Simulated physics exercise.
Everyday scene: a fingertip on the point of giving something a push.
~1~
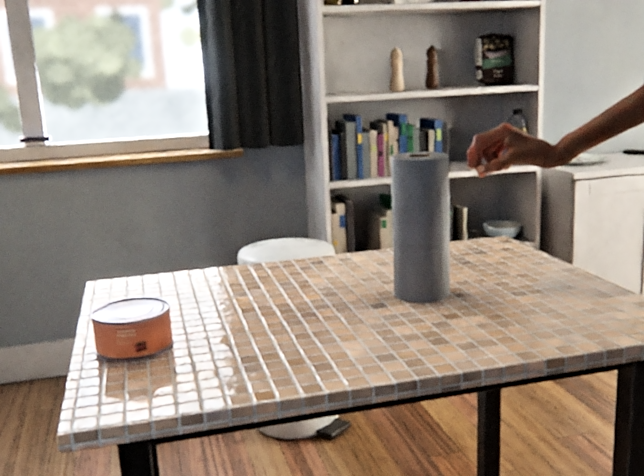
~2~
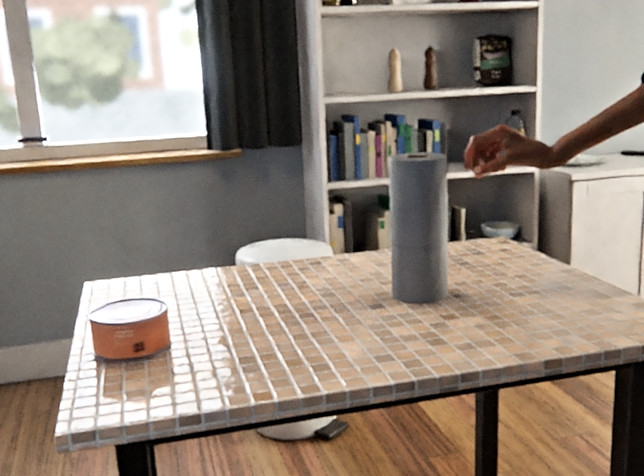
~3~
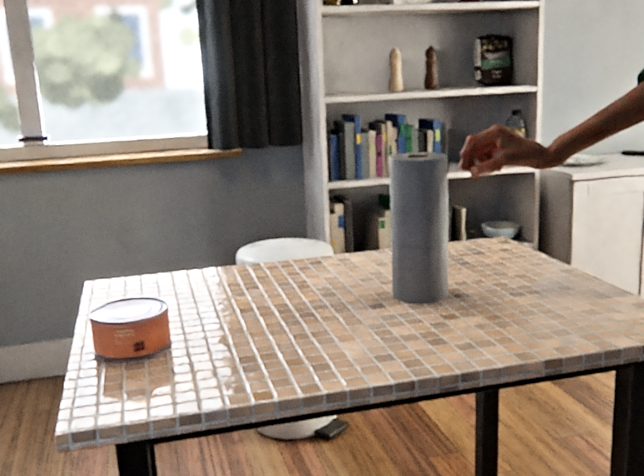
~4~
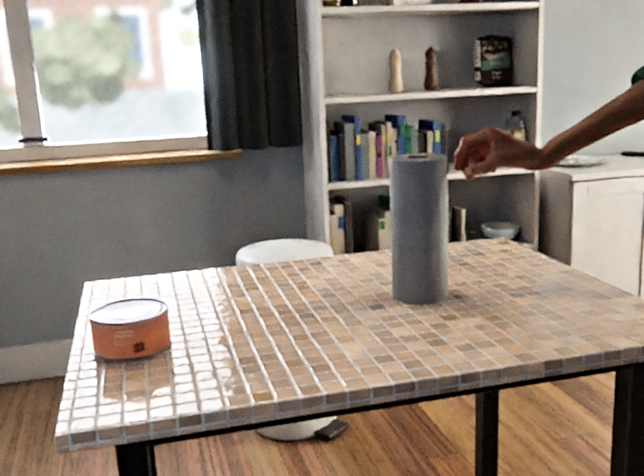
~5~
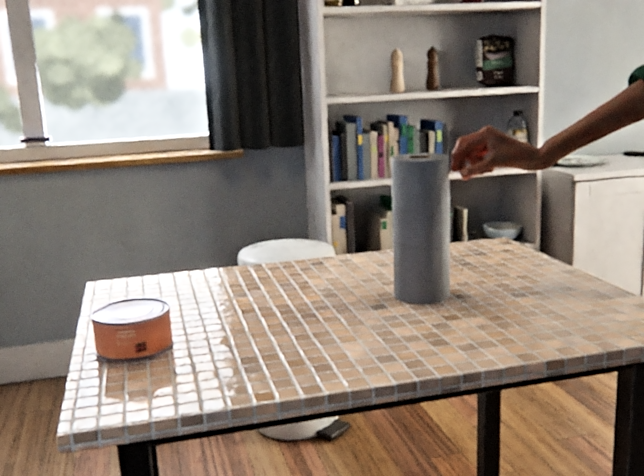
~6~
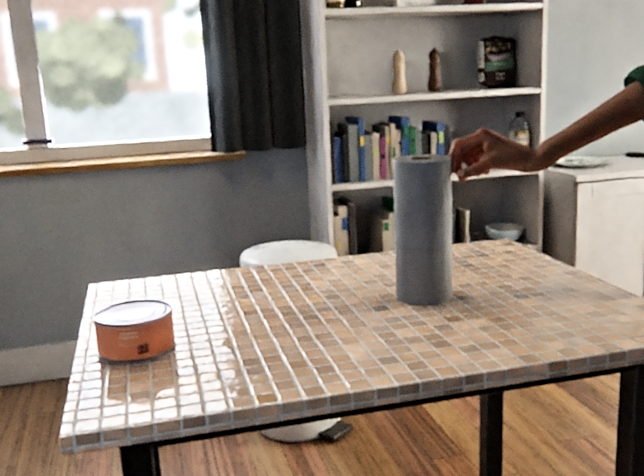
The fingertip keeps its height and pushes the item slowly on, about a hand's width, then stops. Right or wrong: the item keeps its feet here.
Wrong, it falls.
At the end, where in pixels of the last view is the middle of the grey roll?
Around (326, 282).
Then, 0.60 s on from there, grey roll turned 14° from how it was put near (407, 226).
Then, 1.30 s on from there, grey roll turned 49° from how it was put near (362, 238).
Then, 1.40 s on from there, grey roll on its side near (335, 267).
In the end, toppled on the table, grey roll. At the end, from the last picture's camera, grey roll near (326, 282).
